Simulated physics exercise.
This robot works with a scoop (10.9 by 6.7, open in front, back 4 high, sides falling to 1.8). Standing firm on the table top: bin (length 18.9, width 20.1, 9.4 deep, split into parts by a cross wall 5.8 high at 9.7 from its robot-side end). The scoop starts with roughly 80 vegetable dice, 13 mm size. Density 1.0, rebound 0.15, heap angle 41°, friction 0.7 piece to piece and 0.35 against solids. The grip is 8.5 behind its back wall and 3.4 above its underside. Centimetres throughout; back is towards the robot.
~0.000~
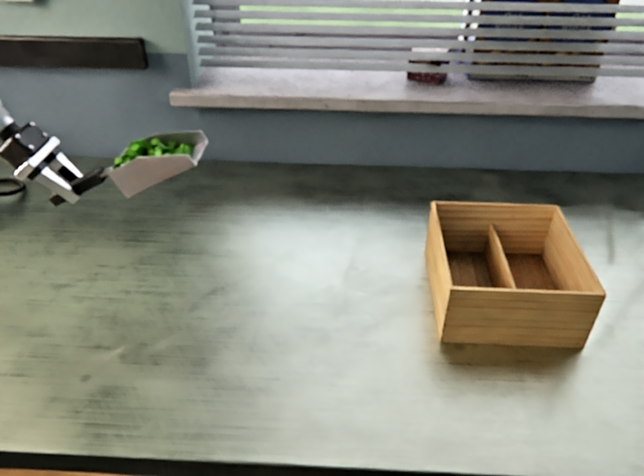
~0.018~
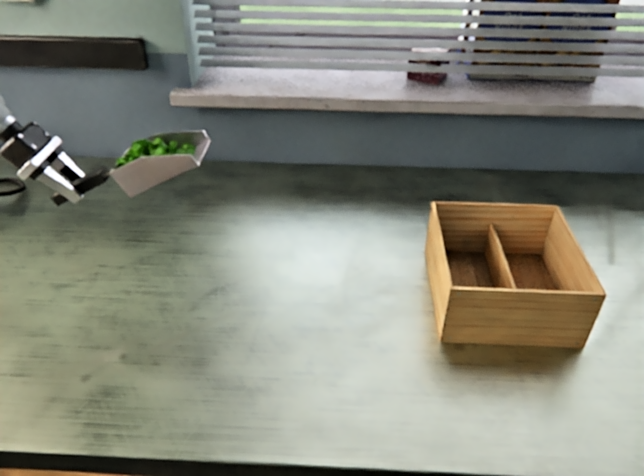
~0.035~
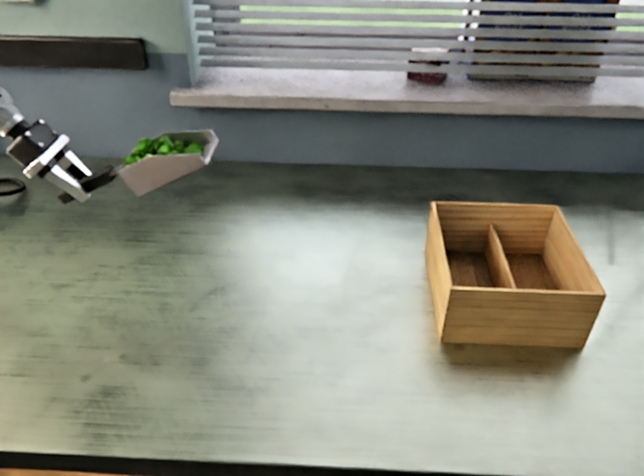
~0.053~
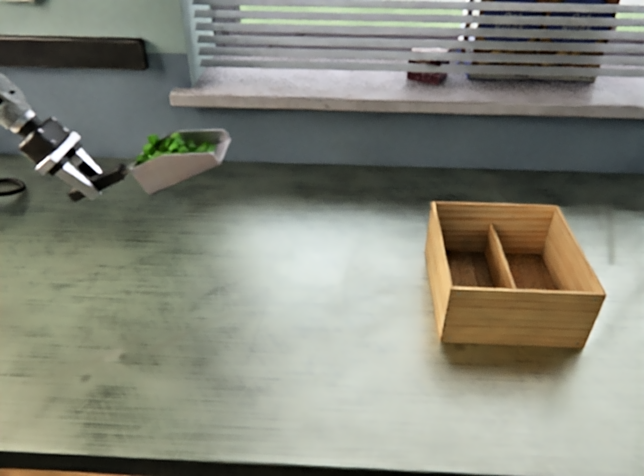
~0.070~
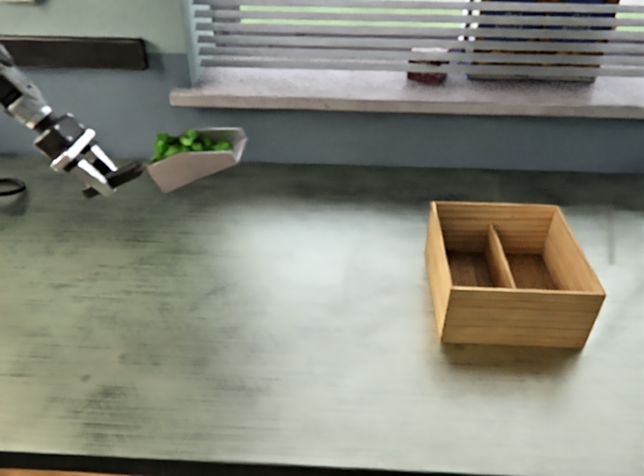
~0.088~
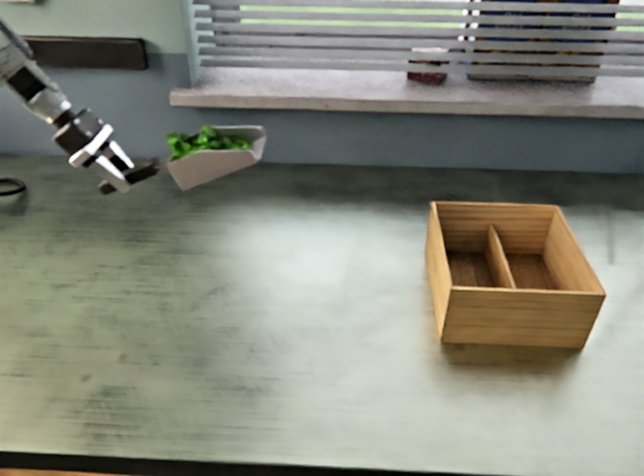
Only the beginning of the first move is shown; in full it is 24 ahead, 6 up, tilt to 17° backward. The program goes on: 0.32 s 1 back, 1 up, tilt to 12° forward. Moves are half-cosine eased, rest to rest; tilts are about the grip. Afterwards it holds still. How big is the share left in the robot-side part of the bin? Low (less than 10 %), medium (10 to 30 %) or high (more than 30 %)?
Answer: High; more than 30 % of the vegetable dice finish in the robot-side part of the bin.
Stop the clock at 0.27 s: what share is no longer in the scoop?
Near 35 per cent so far.
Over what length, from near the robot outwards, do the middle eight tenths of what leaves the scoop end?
Roughly 24 cm.
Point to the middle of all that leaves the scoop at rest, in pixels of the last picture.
Around (479, 288).
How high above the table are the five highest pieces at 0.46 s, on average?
Roughly 20 cm.
After 0.27 s, tilted 16° backward, highest piece 29 above the table; 52 on the scoop, 30 in flight or on a rim.
After 0.46 s, tilted 6° forward, highest piece 20 above the table; 39 in the robot-side part, 14 in the far-side part, 10 on the scoop, 4 on the table or floor, 15 in flight or on a rim.
After 0.75 s, tilted 12° forward, highest piece 18 above the table; 35 in the robot-side part, 20 on the table or floor, 18 in the far-side part, 8 on the scoop, 1 in flight or on a rim.
After 1.80 s, tilted 12° forward, highest piece 18 above the table; 35 in the robot-side part, 21 on the table or floor, 18 in the far-side part, 8 on the scoop.
At rest, 35 in the robot-side part, 21 on the table or floor, 18 in the far-side part, 8 on the scoop. That is 43 % in the robot-side part of the bin.
